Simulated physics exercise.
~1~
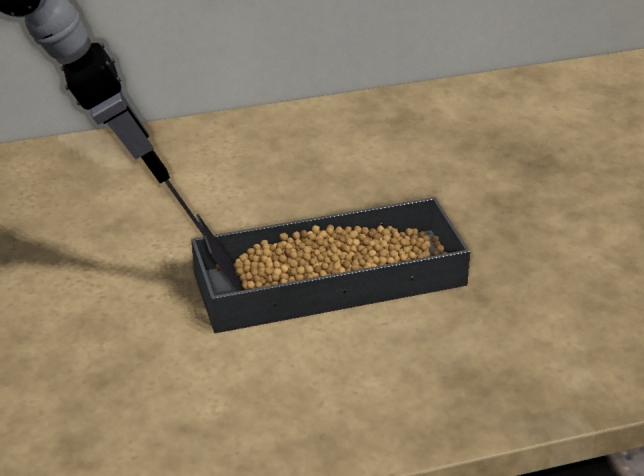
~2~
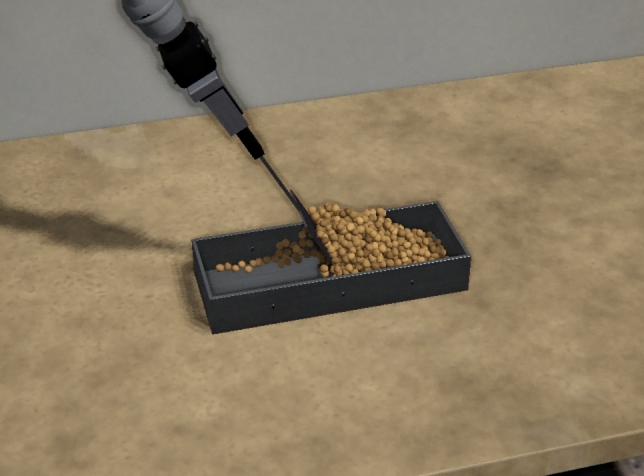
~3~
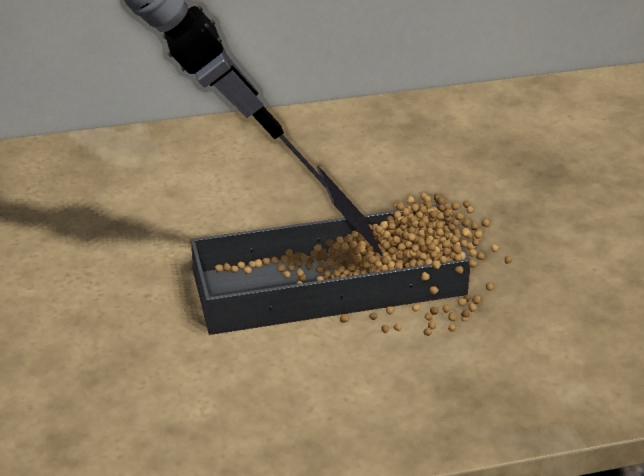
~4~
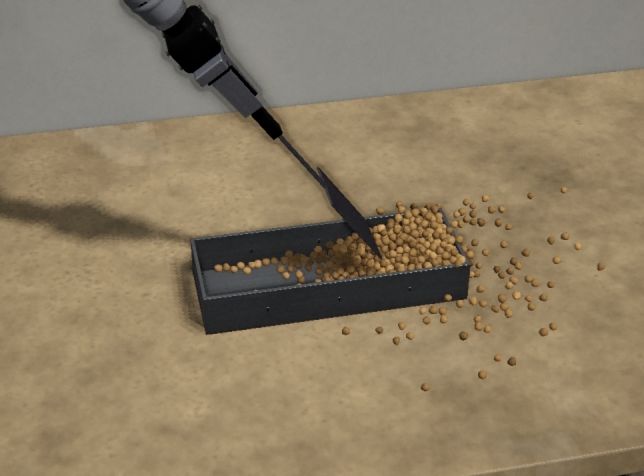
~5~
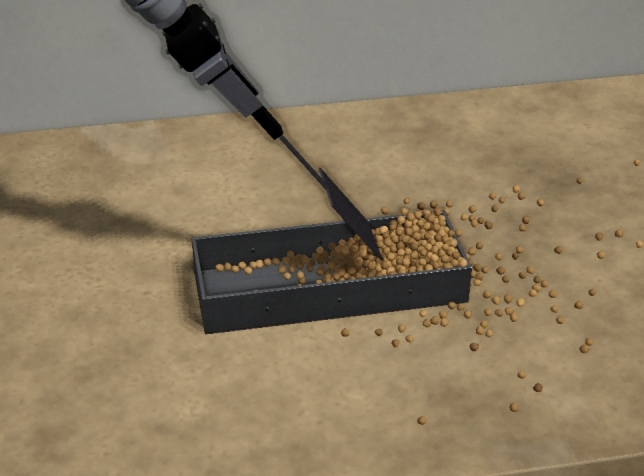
A robot arm pushed a spatula rightward through a dark tray of chickpeas, heaping them at the right end until some spilled over the sides. The blade then stayed still inside while the loose ones scattered across the table, most remaining in the tray.
